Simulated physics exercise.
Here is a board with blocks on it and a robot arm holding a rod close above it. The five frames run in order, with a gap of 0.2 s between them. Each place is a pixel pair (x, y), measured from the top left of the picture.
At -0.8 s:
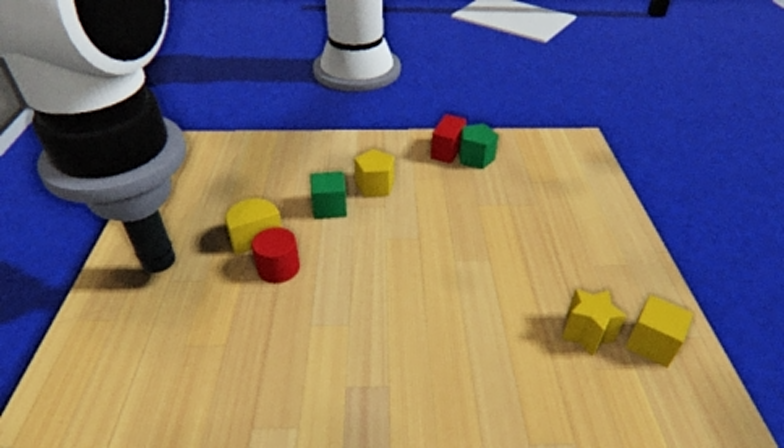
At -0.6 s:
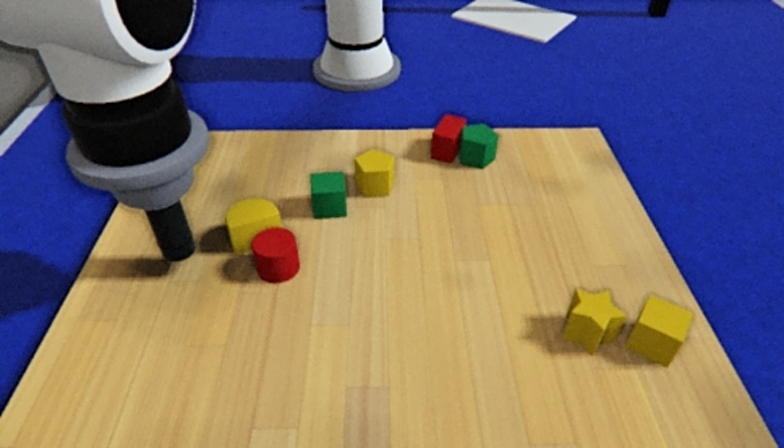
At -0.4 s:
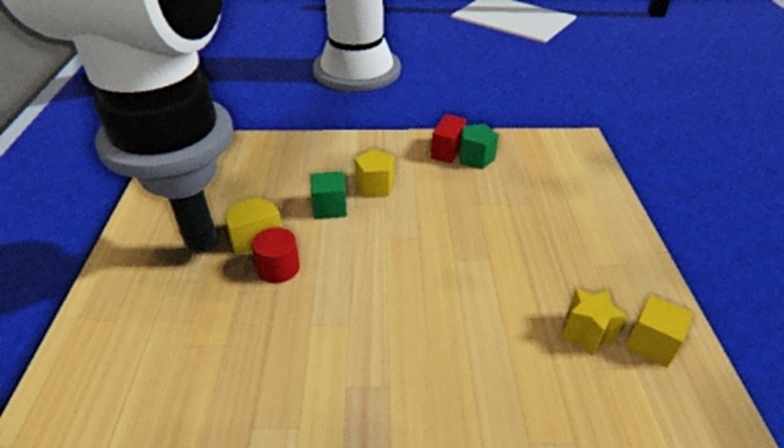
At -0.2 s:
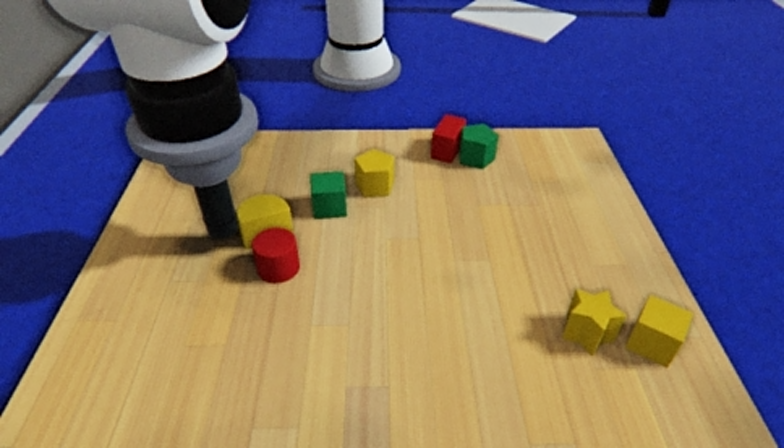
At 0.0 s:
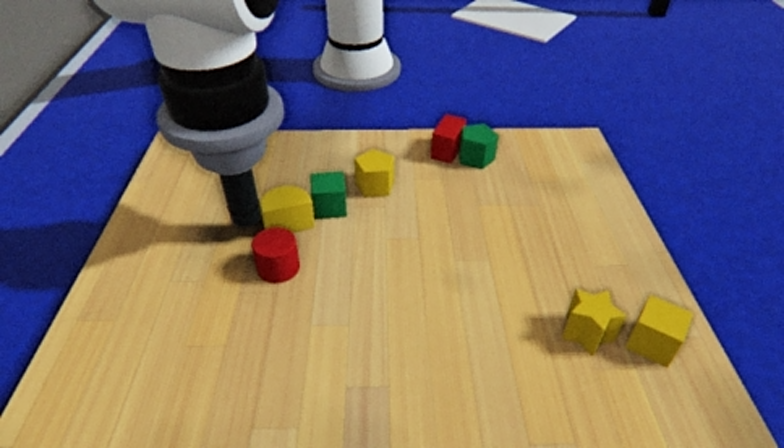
On a wooden board scattered with red, green and yellow blocks, a robot arm moved its rod rightward from the left side and pushed the yellow rounded block away from the red cylinder, toward the green cube.
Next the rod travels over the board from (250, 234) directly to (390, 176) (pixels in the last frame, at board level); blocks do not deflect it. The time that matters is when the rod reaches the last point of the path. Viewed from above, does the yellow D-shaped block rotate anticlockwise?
That would be a no.
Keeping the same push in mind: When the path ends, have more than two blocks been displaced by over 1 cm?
My answer is yes.
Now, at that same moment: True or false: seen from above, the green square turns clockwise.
False - the claim does not hold.
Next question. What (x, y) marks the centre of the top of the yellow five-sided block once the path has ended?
Its top middle is near (421, 151).
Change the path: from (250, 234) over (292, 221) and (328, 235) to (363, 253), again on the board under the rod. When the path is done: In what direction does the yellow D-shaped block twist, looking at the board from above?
Watching from overhead, you'd notice the yellow D-shaped block rotating counter-clockwise.
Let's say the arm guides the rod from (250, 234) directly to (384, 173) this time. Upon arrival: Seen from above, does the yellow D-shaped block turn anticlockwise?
My answer is no.
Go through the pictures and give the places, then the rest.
The first picture shows lower end of the rod (159, 262), tops of blocks, red circle (273, 241), yellow D-shaped block (250, 211), green square (327, 181), yellow five-sided block (375, 160).
The second picture shows rod (180, 252), blocks as before.
The third picture shows rod (201, 241), blocks as before.
The fourth picture shows rod (223, 229), yellow D-shaped block (261, 206).
The fifth picture shows rod (247, 218), red circle (273, 241), yellow D-shaped block (284, 197), green square (327, 181), yellow five-sided block (375, 160).
The first path, step by step. One third of the way, rod (298, 196); yellow D-shaped block (330, 194), turned 30° clockwise; green square (356, 176), turned 45° anticlockwise; yellow five-sided block (379, 159).
Two thirds of the way, rod (345, 177); yellow D-shaped block (334, 196), turned 30° clockwise; green square (367, 179), turned 45° anticlockwise; yellow five-sided block (381, 158), turned 20° anticlockwise.
At the end, rod (390, 160); red circle not moved; yellow D-shaped block (334, 196), turned 30° clockwise; green square (371, 179), turned 30° anticlockwise; yellow five-sided block (421, 151), turned 25° clockwise.
